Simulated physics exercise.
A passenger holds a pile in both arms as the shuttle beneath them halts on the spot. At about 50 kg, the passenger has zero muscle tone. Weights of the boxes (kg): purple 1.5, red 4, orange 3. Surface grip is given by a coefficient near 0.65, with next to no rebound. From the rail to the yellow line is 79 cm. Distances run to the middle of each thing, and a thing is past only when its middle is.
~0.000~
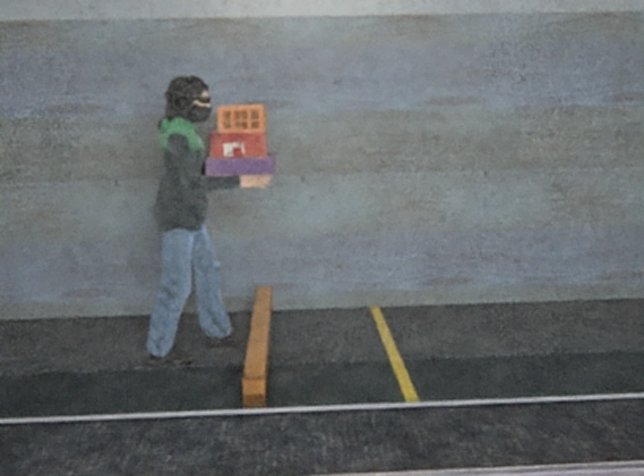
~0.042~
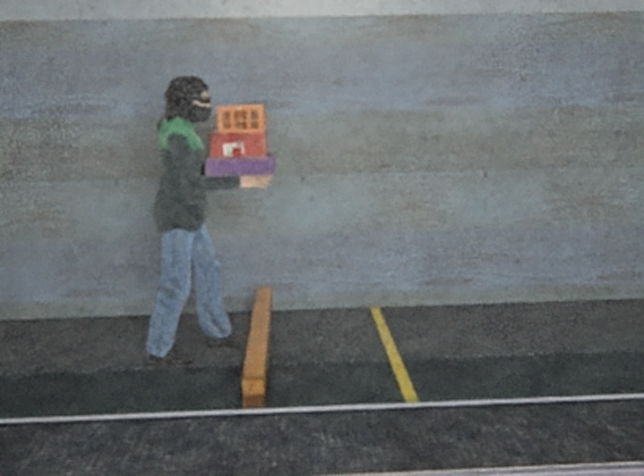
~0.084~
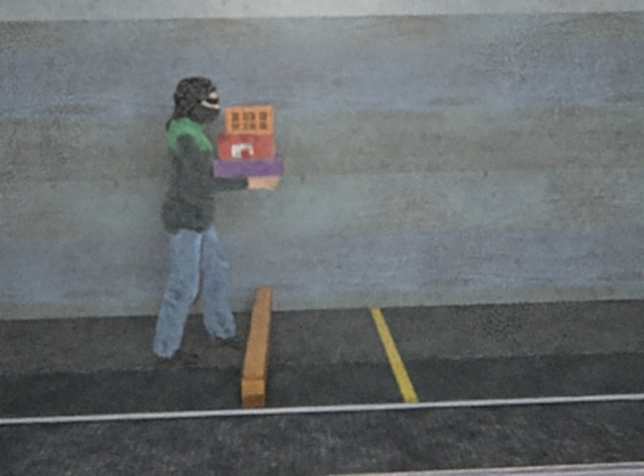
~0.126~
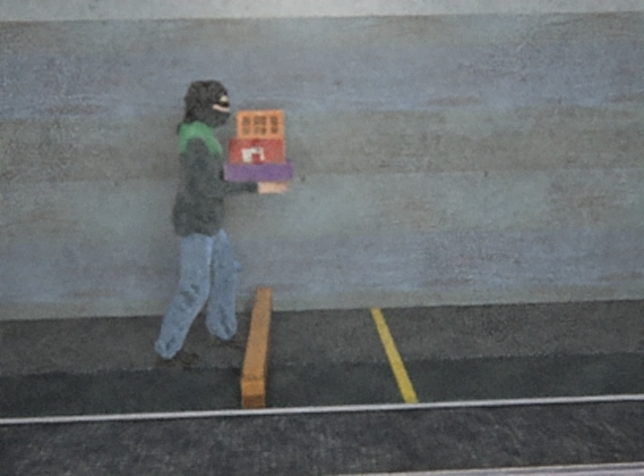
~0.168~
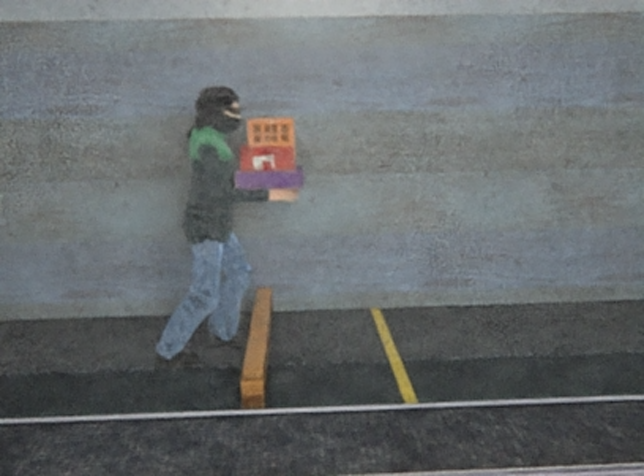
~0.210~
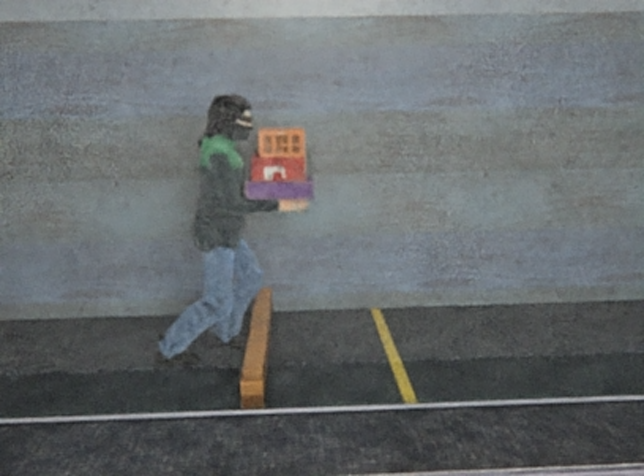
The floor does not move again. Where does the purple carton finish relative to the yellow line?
It finishes short of the yellow line.
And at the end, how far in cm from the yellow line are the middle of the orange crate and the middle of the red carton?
Orange crate 80 past, red carton 10 past.
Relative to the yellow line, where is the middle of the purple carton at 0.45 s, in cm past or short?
Roughly 35 cm short.
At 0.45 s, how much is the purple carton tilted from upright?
Around 40° off upright.
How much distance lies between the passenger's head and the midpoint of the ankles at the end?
Roughly 80 cm.
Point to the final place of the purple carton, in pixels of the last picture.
About (330, 325).
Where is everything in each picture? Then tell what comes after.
The first picture shows purple carton (242, 164), passenger's head (185, 111), yellow line (404, 379).
The second picture shows purple carton (242, 164), passenger's head (184, 111).
The third picture shows purple carton (250, 165), passenger's head (193, 112).
The fourth picture shows purple carton (260, 169), passenger's head (203, 115).
The fifth picture shows purple carton (271, 177), passenger's head (214, 121).
The sixth picture shows purple carton (281, 187), passenger's head (225, 129), yellow line (403, 380). Everything loose set off at about 1.3 m/s.
After 0.45 s the purple carton is 34 cm short of the yellow line, tilted 45°, near (329, 293) in the last picture's view.
After 0.65 s the purple carton is 31 cm short of the yellow line, tilted 50°, near (336, 320) in the last picture's view.
After 0.95 s the purple carton is 27 cm short of the yellow line, tilted 50°, near (341, 316) in the last picture's view.
At rest, 2.9 s, purple carton stops short of the yellow line; red carton crosses the yellow line; orange crate crosses the yellow line; passenger's head stops short of the yellow line.
